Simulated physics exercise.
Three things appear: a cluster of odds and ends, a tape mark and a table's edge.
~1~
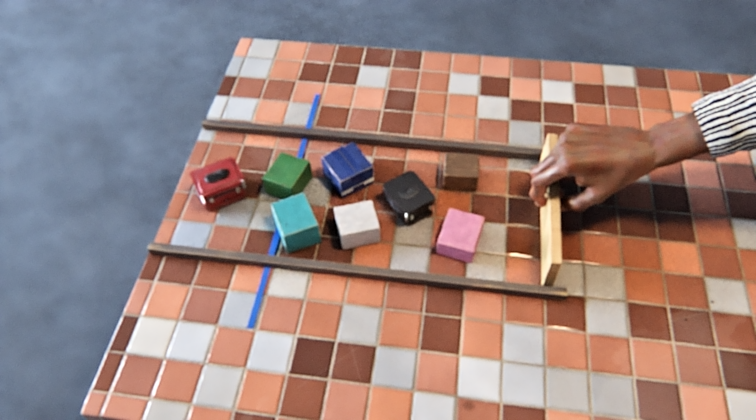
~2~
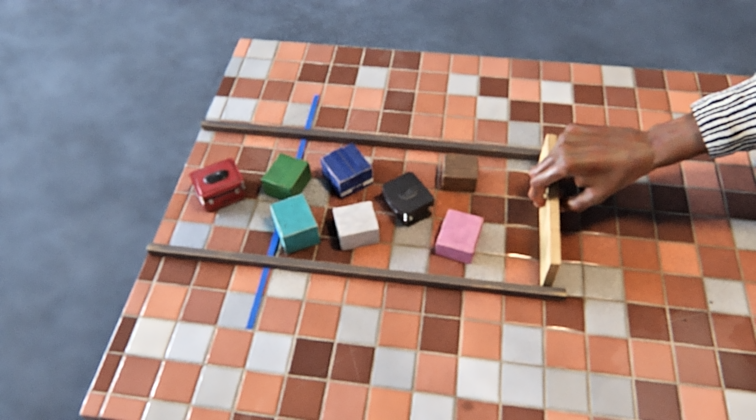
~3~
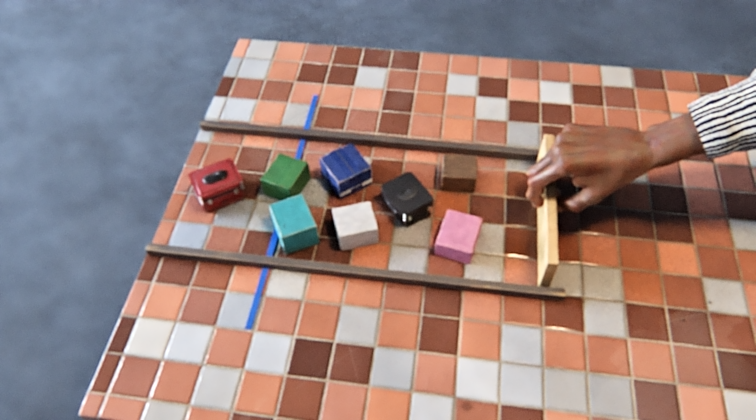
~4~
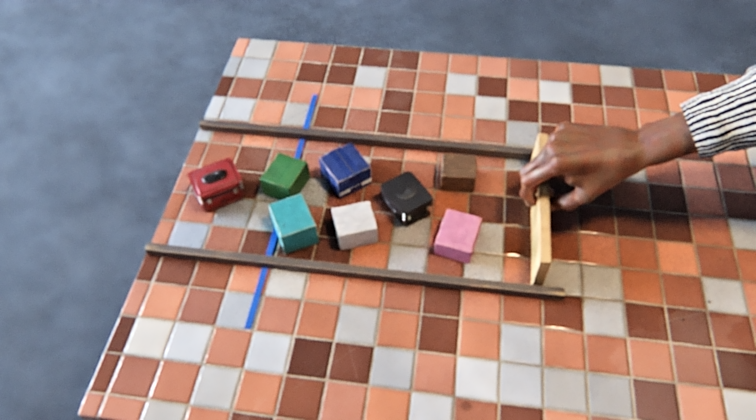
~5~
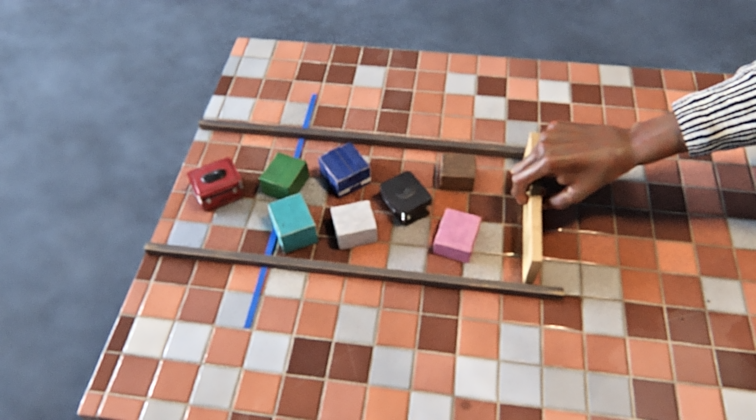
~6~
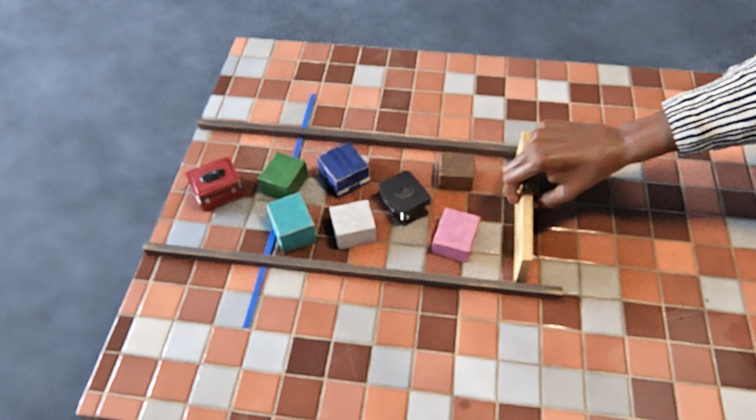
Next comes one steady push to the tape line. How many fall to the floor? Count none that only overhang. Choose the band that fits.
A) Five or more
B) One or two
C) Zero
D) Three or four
The answer is C.
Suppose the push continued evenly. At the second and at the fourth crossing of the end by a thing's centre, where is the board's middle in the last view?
About (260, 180) and about (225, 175).
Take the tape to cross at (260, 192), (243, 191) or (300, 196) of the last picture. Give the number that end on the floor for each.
The three tries give 1, 2 and 0.
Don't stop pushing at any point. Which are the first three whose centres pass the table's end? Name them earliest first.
Sequence: Red case, turquoise block, green block.
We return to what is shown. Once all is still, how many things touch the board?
I count 3 of them.
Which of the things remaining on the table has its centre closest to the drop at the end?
Result: Red case.
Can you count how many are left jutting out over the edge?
The number is 1.
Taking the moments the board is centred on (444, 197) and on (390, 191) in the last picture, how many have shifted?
I make it 3 at the first spot and 6 at the other.
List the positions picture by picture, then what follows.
In the first frame, red case (220, 185); green block (288, 177); turquoise block (296, 223); board (550, 207); tape (289, 195).
In the second frame, green block (287, 178); board (549, 208).
In the third frame, turquoise block (294, 224); brown block (459, 173).
In the fourth frame, red case (217, 185); white block (355, 226).
In the fifth frame, green block (285, 177); black case (406, 199).
In the sixth frame, red case (215, 184); green block (284, 177); turquoise block (292, 223); board (524, 204); tape (284, 195).
A little later, none off yet; red case at rest near (215, 184); green block at rest near (284, 177); turquoise block at rest near (292, 223).
Next, none off yet; red case at rest near (215, 184); green block at rest near (284, 177); turquoise block moving near (282, 222).
Later still, none off yet; red case at rest near (213, 183); green block shifted a little near (263, 175); turquoise block shifted about its own width near (227, 215).
When it is over, the number that fall off is zero.
